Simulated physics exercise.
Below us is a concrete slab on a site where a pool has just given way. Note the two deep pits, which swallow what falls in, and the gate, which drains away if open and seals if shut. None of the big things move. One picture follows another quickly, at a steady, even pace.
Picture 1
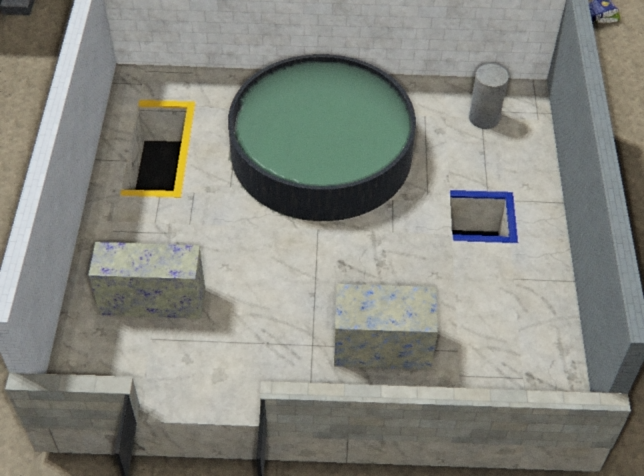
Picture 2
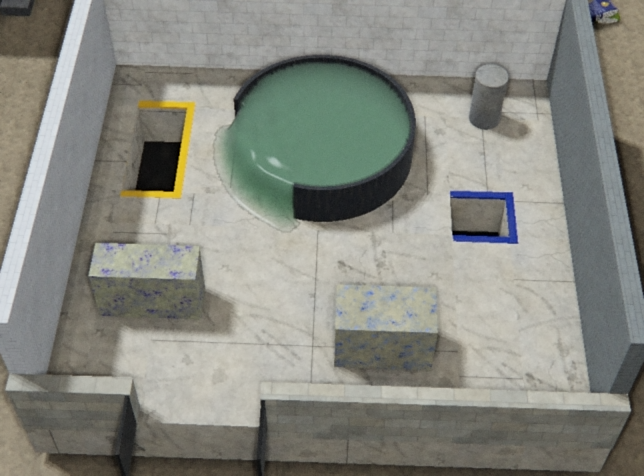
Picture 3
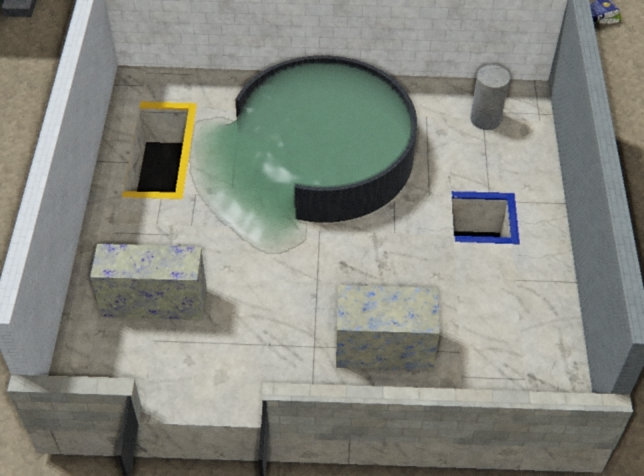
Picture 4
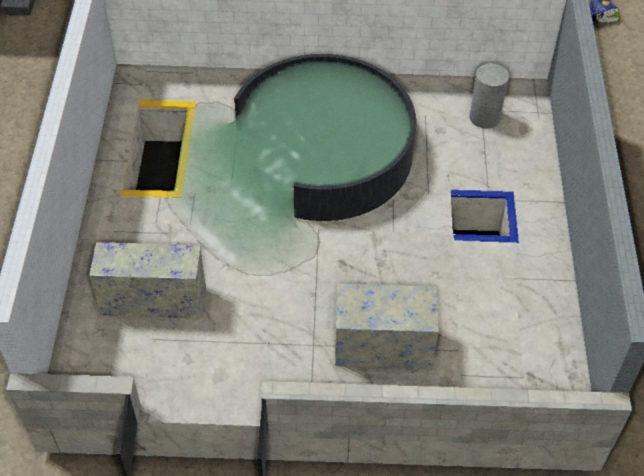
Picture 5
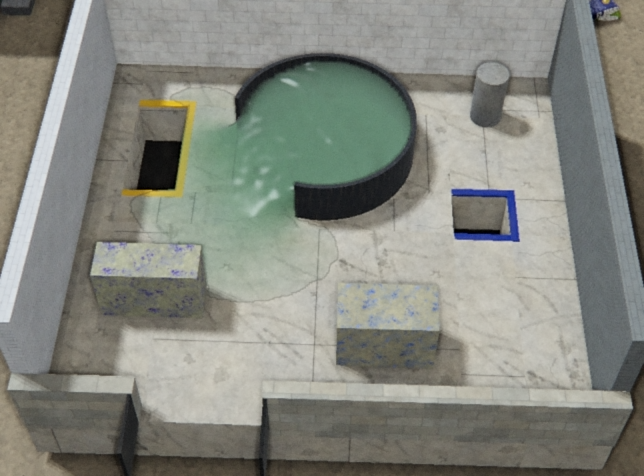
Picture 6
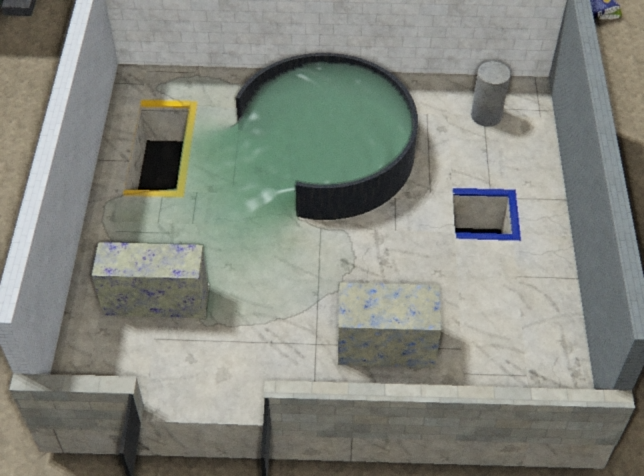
On a walled concrete slab with two pits, one edged yellow and one blue, a round tank of green water stands whole. A gap opens in its lower left side and water pours out, spreading left to the yellow-edged pit, then thinning across the floor toward the front and around the left block.
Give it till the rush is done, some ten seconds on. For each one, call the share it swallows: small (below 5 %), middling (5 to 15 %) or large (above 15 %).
Calls: Gate - middling; blue pit - small; yellow pit - large.
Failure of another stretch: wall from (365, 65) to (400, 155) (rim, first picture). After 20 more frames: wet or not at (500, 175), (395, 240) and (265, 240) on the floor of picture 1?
In the order asked: Sodden, out of reach, out of reach.
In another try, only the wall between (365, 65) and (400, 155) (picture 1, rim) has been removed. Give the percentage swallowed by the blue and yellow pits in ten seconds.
Estimates in per cent: Blue 35, yellow 4.
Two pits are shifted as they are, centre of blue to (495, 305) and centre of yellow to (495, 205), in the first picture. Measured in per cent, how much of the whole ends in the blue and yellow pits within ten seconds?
The blue pit receives 8 per cent and the yellow pit 8 per cent.
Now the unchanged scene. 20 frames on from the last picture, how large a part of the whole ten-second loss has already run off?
Log: Around 55 %, estimated.
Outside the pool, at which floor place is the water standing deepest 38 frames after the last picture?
Roughly at pixel (325, 340).
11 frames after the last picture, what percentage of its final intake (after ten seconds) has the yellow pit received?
Approximately 35 per cent.
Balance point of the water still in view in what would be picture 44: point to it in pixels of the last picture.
The spot I would choose is (261, 232).
A moment on, water covers 30 % of the floor; the gate 0 %, the blue pit 0 %, the yellow pit 10 %.
Next, water covers 35 % of the floor; the gate 1 %, the blue pit 0 %, the yellow pit 18 %.
Then, water covers 40 % of the floor; the gate 4 %, the blue pit 0 %, the yellow pit 27 %.
Later, water covers 60 % of the floor; the gate 7 %, the blue pit 0 %, the yellow pit 40 %.
In the end, water covers 85 % of the floor; the gate 9 %, the blue pit 1 %, the yellow pit 49 %.
